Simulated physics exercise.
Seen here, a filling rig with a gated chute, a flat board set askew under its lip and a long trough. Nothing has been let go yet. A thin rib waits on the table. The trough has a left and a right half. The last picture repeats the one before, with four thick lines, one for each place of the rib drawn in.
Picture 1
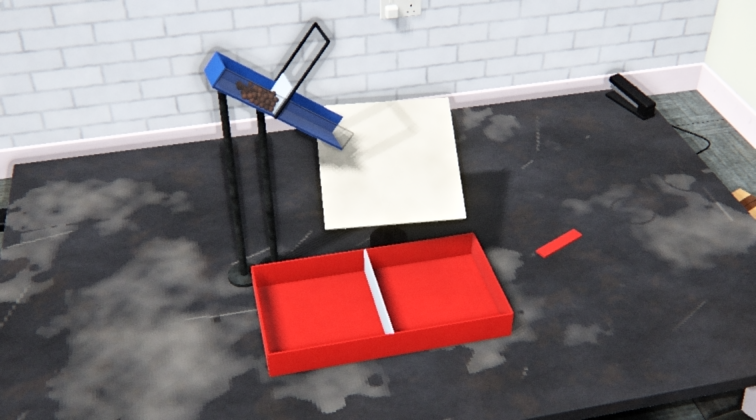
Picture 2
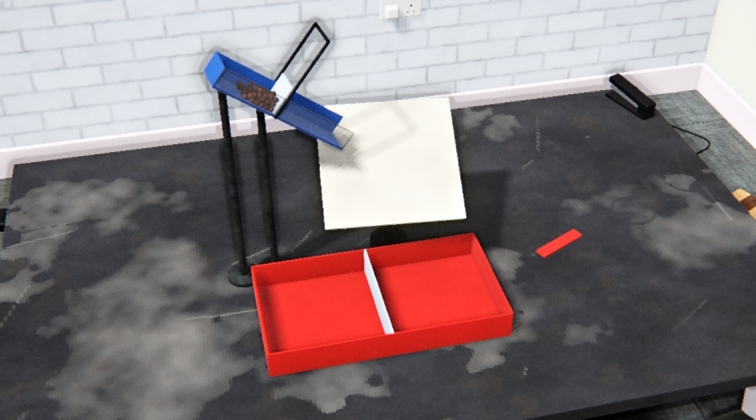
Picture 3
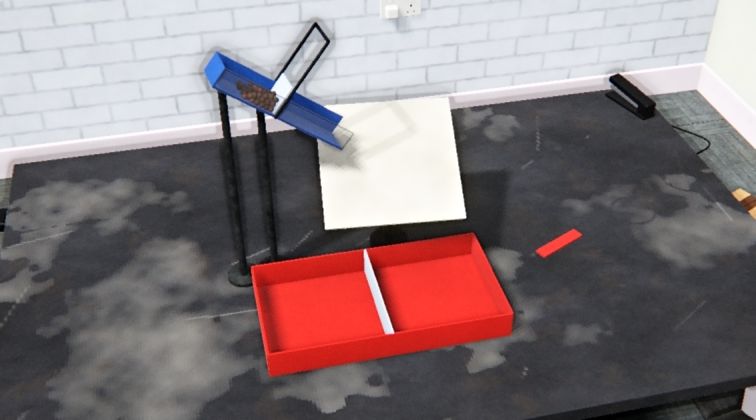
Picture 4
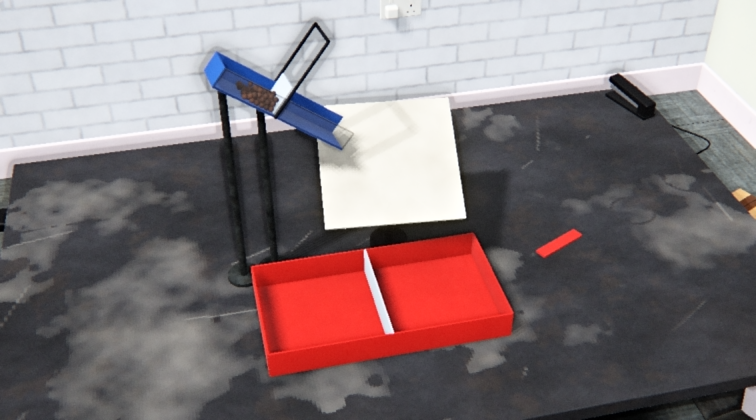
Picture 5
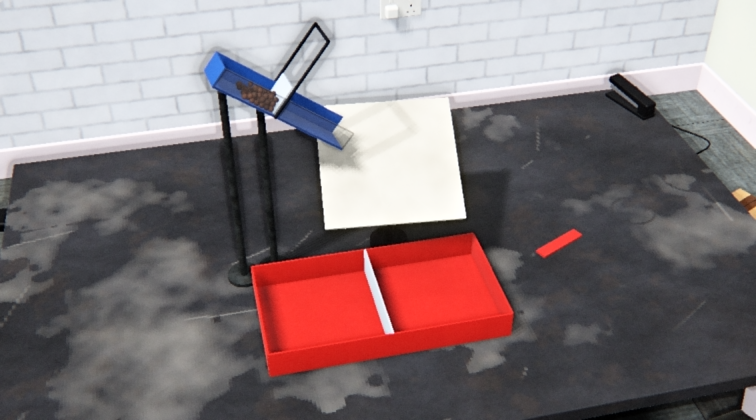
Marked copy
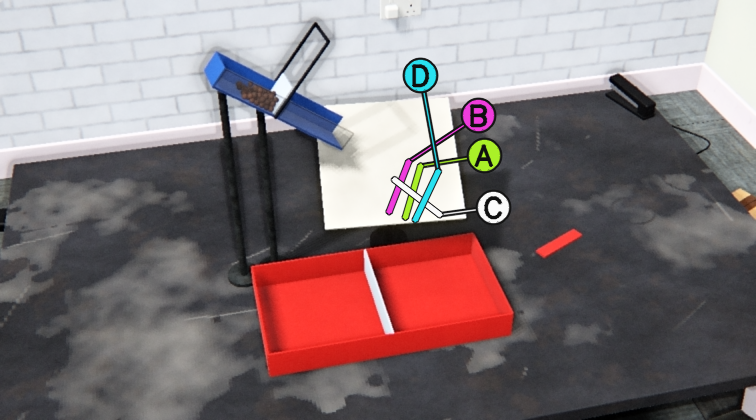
A blue chute holding brown berries stands above a divided red trough, and nothing moves.
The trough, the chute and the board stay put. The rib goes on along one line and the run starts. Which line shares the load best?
Use line B.
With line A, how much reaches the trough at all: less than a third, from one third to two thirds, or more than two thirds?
Line A gives more than two thirds.
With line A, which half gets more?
The right half.
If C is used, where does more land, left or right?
The right half.
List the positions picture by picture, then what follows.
The first frame shows load behind the gate (262, 97), allspice berries; lip of the chute (337, 141), sloping fairly steeply.
The second frame shows middle of the board (389, 161), tilted fairly steeply; middle of its low edge (396, 223); of its high edge (382, 102).
The third frame shows front corners of the trough (268, 355) and (513, 313); front end of its middle wall (393, 334); gate still shut (286, 85).
The fourth frame shows middle of the load (262, 97); lip (337, 141).
The fifth frame shows middle of the load (262, 97); lip (337, 141).
On the marked copy, line A from (420, 165) to (405, 217); line B from (408, 161) to (389, 211); line C from (394, 179) to (439, 214); line D from (438, 171) to (415, 219).
If A is chosen, of what is caught, just a few in the left half, almost all in the right.
If B is chosen, of what is caught, roughly two thirds in the left half, roughly a third in the right.
If C is chosen, of what is caught, about a tenth in the left half, almost all in the right.
If D is chosen, of what is caught, just a few in the left half, almost all in the right.
